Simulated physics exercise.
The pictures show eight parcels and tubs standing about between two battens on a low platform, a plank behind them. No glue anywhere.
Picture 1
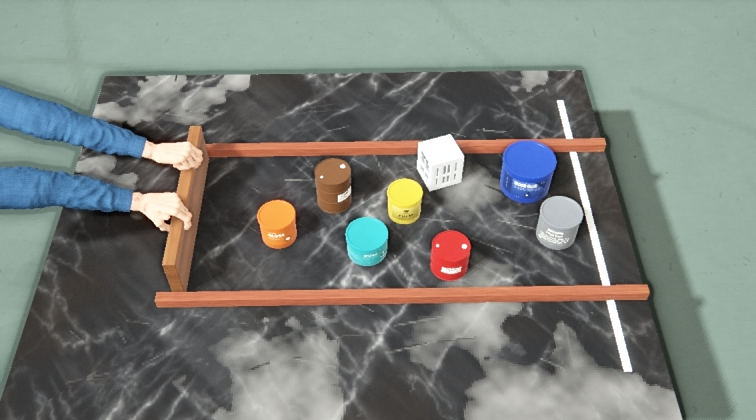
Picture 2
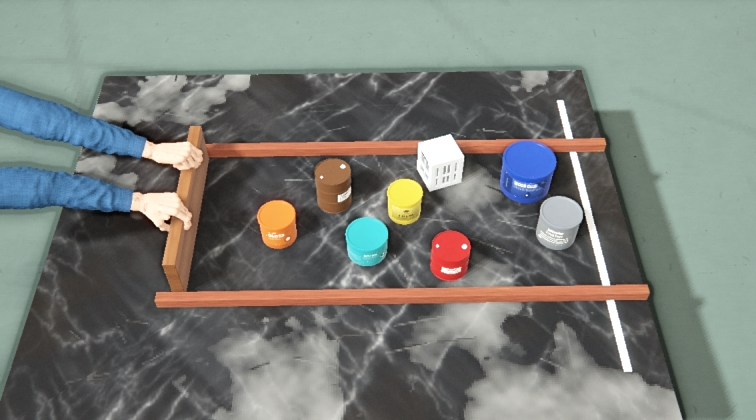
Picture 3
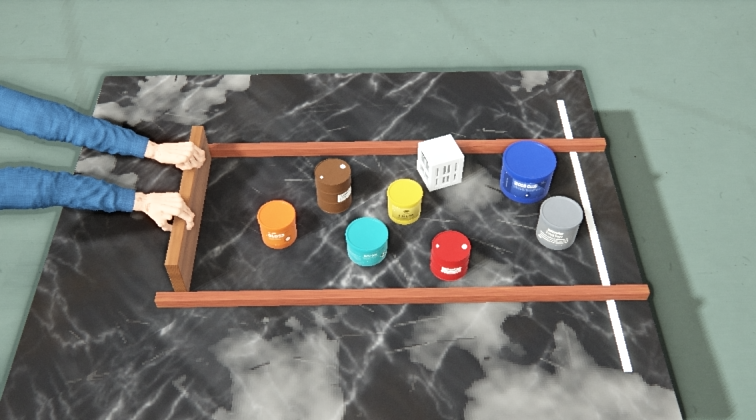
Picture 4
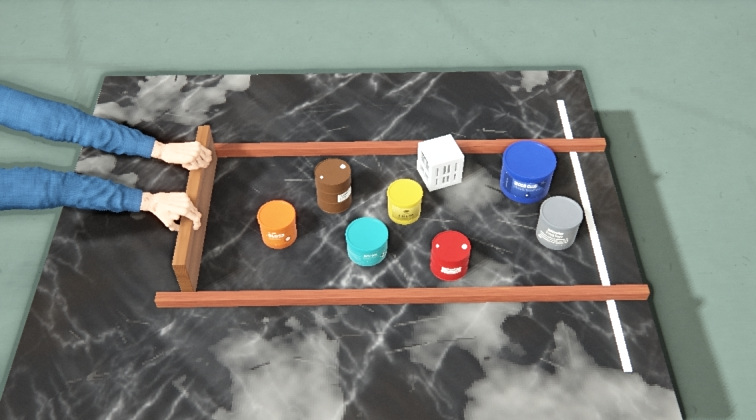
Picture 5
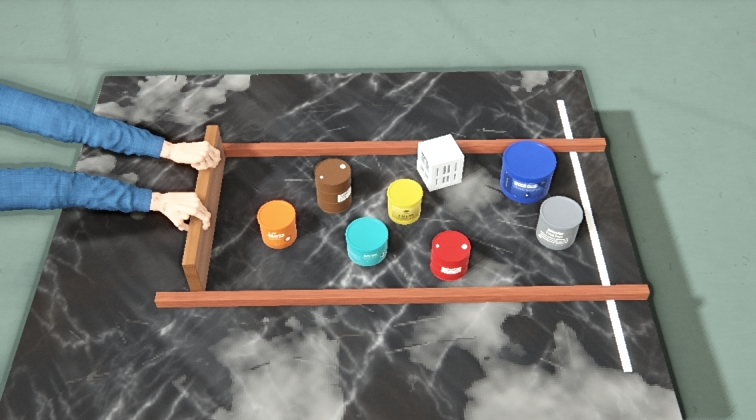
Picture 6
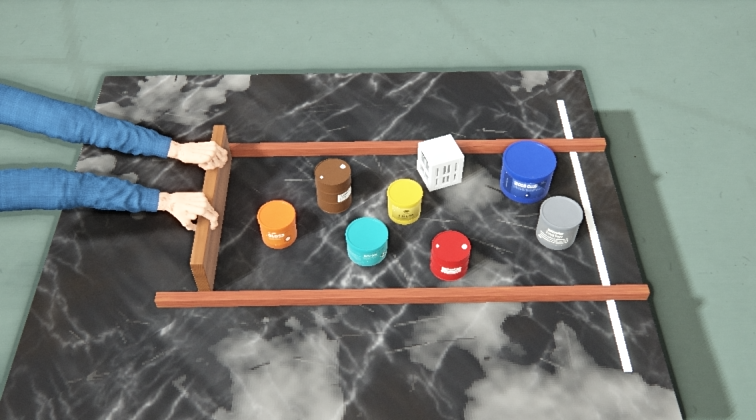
Two hands in blue sleeves slid a wooden plank slowly a short way to the right between two battens, while the colourful tubs and a white crate ahead of it stayed still.
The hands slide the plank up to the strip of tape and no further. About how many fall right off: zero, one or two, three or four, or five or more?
In the end the number that fall off is three or four.
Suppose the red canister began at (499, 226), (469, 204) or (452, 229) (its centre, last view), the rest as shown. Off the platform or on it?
The red canister comes down; comes down; goes over.
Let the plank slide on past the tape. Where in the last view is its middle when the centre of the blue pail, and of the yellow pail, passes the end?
Its middle is around (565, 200) and around (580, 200).
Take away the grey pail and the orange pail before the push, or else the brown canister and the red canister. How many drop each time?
1 in the first case, 2 in the second.
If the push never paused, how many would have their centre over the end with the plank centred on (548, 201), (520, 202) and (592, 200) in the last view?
It would be 0, 0 and 4.
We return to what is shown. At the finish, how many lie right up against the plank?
It touches 4.
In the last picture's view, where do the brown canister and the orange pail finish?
First (605, 180), then (613, 219).
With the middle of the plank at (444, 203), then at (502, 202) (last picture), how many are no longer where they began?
The counts are 6 and 8.
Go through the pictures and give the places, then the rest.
Grey pail (559, 223); blue pail (527, 172); red canister (450, 256); plank (188, 206); tape (589, 217), in the first picture.
Blue pail (527, 172); brown canister (334, 186), in the second picture.
Red canister (450, 256); plank (190, 206), in the third picture.
Grey pail (558, 224); orange pail (278, 225), in the fourth picture.
Blue pail (527, 172); white crate (440, 163), in the fifth picture.
Grey pail (558, 224); blue pail (527, 172); red canister (450, 256); plank (213, 206); tape (589, 217), in the sixth picture.
A little later, none off yet; grey pail at rest near (558, 224); blue pail at rest near (527, 172); red canister at rest near (450, 256).
When it is over, the number that fall off is three or four; down, yellow pail, red canister, blue pail and grey pail.
